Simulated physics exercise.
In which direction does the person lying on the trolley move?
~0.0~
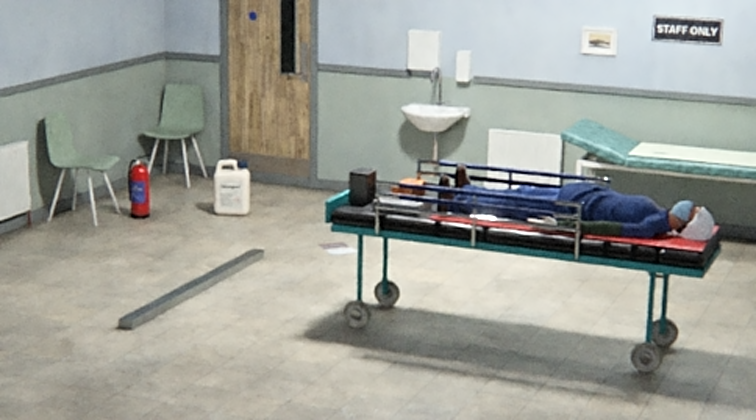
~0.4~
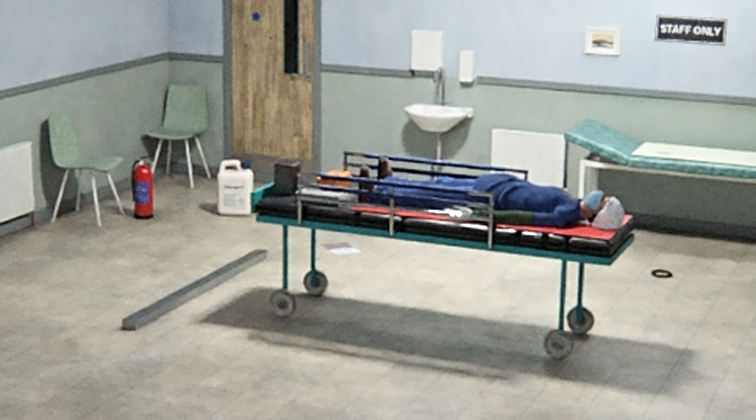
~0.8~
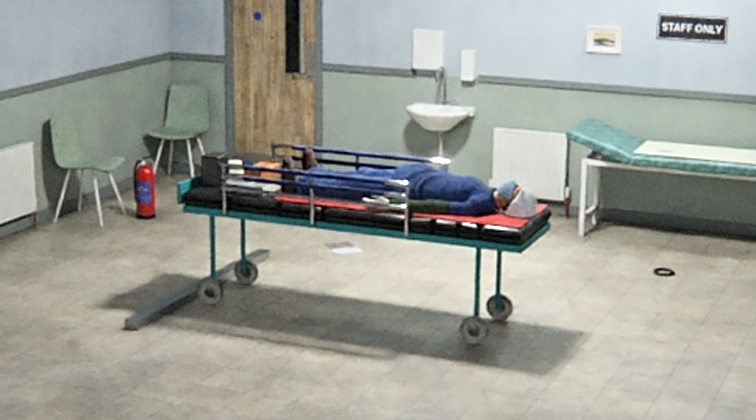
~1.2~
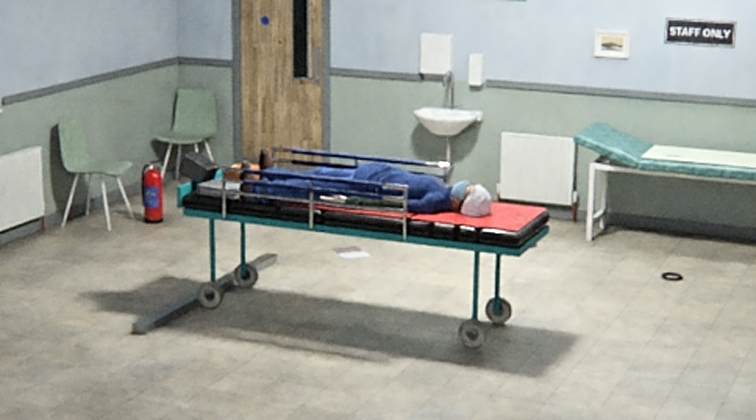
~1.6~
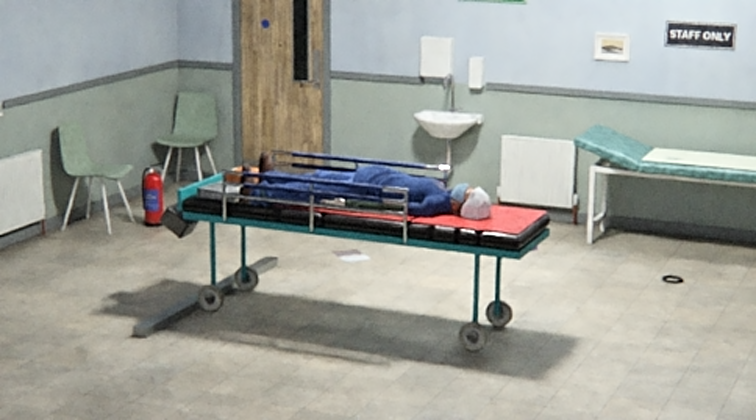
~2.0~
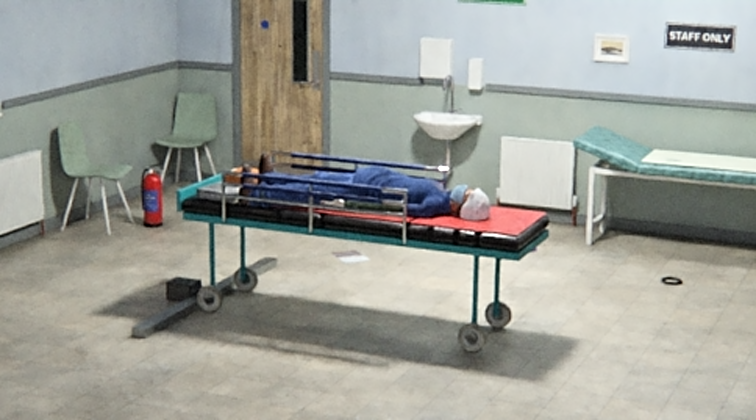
The person moves to the left, feet first, riding along with the trolley and then sliding a little further that way when it stops.
